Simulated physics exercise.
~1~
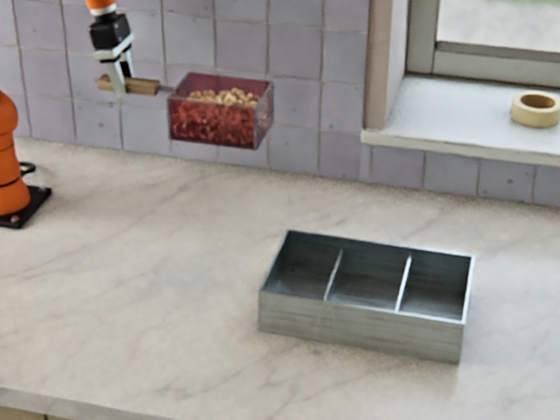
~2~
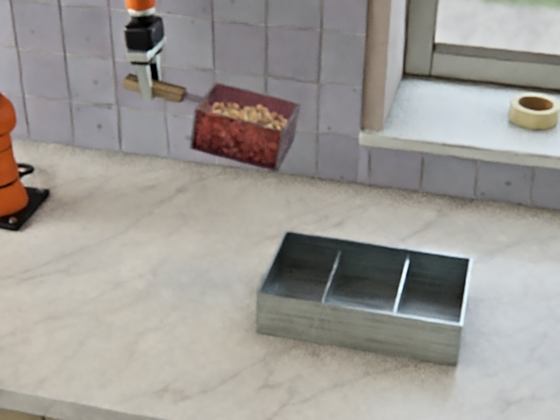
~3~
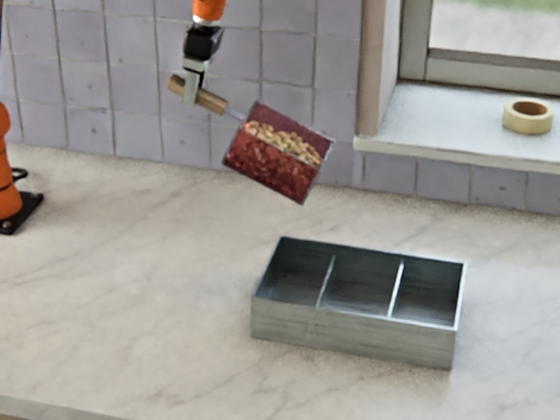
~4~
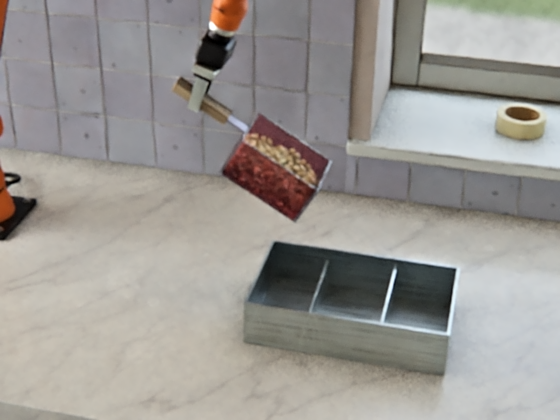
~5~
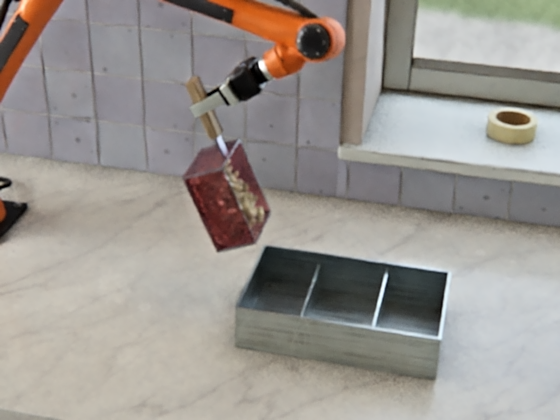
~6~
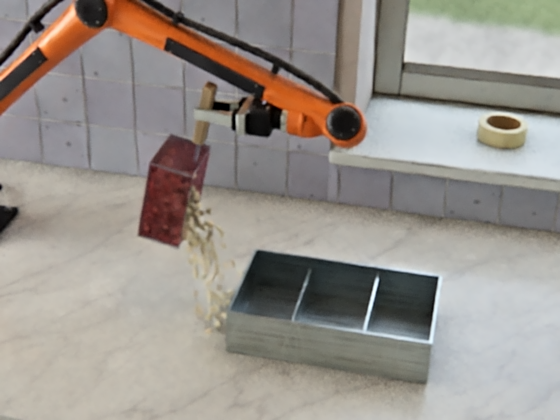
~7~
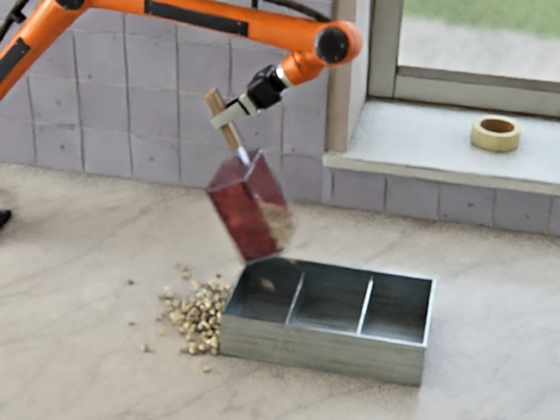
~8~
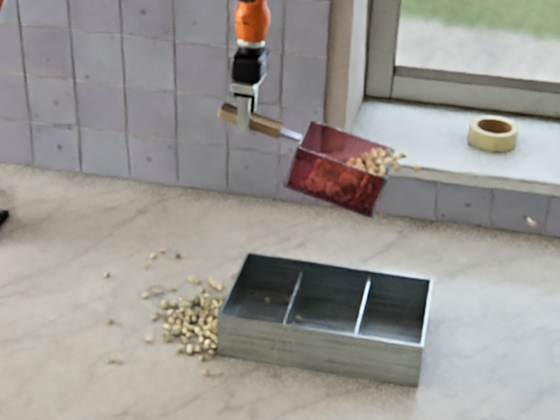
On a pale marble-look counter beside a window, an orange robot arm carried a dark red box of beans right and tipped it steeply, spilling many beans beside a three-part metal crate, then swung the box back toward level with plenty still inside.
